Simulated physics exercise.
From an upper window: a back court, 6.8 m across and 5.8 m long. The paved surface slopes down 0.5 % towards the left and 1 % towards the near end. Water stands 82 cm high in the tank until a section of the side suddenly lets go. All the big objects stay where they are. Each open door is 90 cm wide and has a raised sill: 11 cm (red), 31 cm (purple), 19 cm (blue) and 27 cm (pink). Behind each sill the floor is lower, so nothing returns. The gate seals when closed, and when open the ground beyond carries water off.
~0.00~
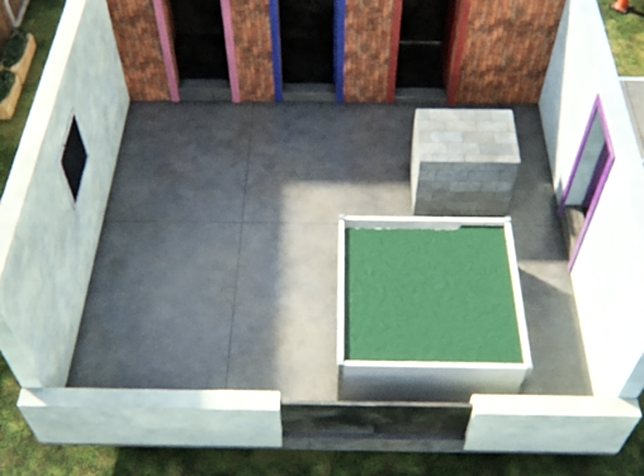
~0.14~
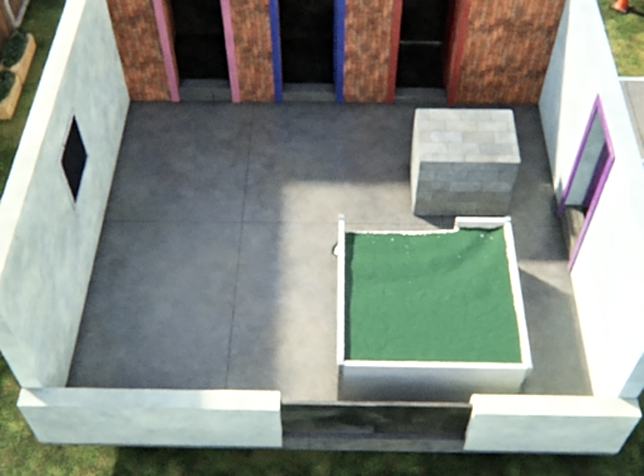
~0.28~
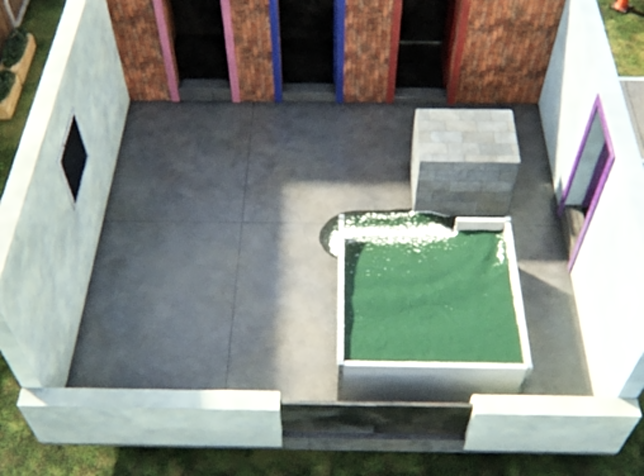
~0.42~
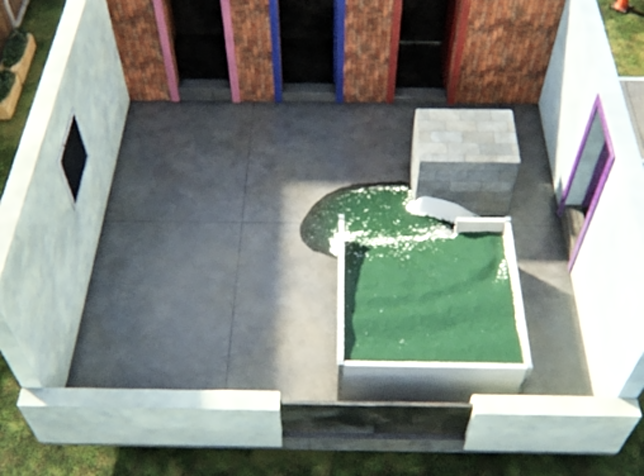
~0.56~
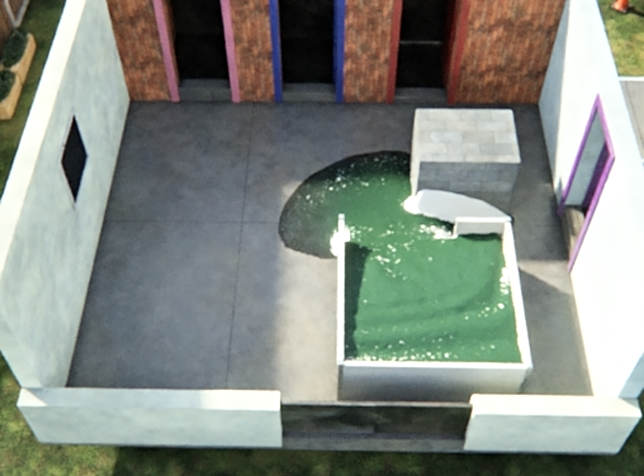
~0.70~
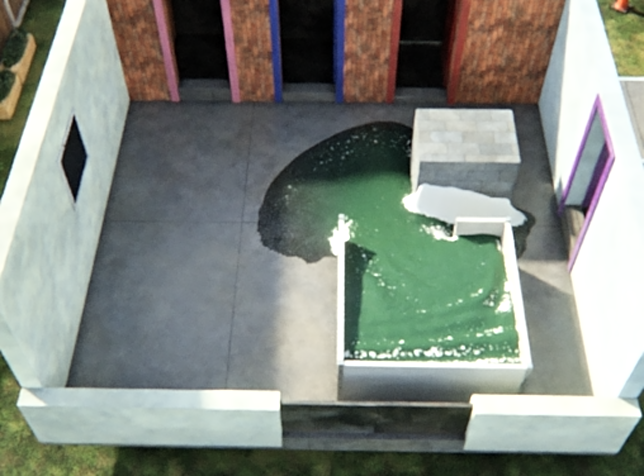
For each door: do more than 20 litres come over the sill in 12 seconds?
The water let in: At the red door it passes the limit; at the purple door it keeps below the limit; at the blue door it goes over the limit; at the pink door it stays under the limit.
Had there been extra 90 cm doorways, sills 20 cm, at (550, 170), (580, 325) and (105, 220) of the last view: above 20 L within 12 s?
In that order: Not over, below, under.
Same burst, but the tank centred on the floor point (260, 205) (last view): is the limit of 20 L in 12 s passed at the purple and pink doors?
Against that limit: Purple not over, pink over.
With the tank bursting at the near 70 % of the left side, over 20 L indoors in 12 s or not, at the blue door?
Then: Blue below.
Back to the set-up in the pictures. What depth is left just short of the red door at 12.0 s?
Some 4.5 cm.
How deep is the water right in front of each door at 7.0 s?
Depths in cm: Red 8, purple 10, blue 10, pink 13.
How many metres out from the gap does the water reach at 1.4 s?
Roughly 4.0 m.
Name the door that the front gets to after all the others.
Last comes the pink one.
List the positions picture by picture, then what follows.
The first frame shows still water, 82 cm deep, in the tank at (429, 291).
In the second frame, the front is at (336, 253), 0.9 m from the gap on the tank's far side; 0.4 m2 of floor is under water; 82 cm left at the back of the tank.
In the third frame, the front is at (336, 220), 1.1 m from the gap on the tank's far side; 1.4 m2 of floor is under water; 82 cm left at the back of the tank.
In the fourth frame, the front is at a hidden place, 1.5 m from the gap on the tank's far side; 2.5 m2 of floor is under water; 82 cm left at the back of the tank.
In the fifth frame, the front is at (378, 156), 2.0 m from the gap on the tank's far side; 4.0 m2 of floor is under water; 78 cm left at the back of the tank.
In the sixth frame, water pours out on the tank's far side and has run 2.7 m, to (374, 126); typically 8 cm deep outside, 69 cm at the tank's back.
After 1.4 s water covers 35 % of the floor and is deepest (53 cm) near (416, 221); red door 19 cm at the sill, 16 L in, purple door 26 cm at the sill, 0 L in, blue door 34 cm at the sill, 4 L in, pink door not reached.
After 2.2 s water covers 55 % of the floor and is deepest (42 cm) near (416, 221); red door 24 cm at the sill, 56 L in, purple door 24 cm at the sill, 0 L in, blue door 35 cm at the sill, 66 L in, pink door 23 cm at the sill, 0 L in.
After 3.5 s water covers 65 % of the floor and is deepest (38 cm) near (131, 101); red door 16 cm at the sill, 113 L in, purple door 17 cm at the sill, 0 L in, blue door 23 cm at the sill, 123 L in, pink door 16 cm at the sill, 0 L in.
After 7.0 s water covers 95 % of the floor and is deepest (24 cm) near (586, 424); red door 8 cm at the sill, 129 L in, purple door 10 cm at the sill, 0 L in, blue door 10 cm at the sill, 128 L in, pink door 13 cm at the sill, 0 L in.
After 12.0 s water covers 100 % of the floor and is deepest (18 cm) near (60, 416); red door 5 cm at the sill, 129 L in, purple door 9 cm at the sill, 0 L in, blue door 11 cm at the sill, 128 L in, pink door 11 cm at the sill, 0 L in.
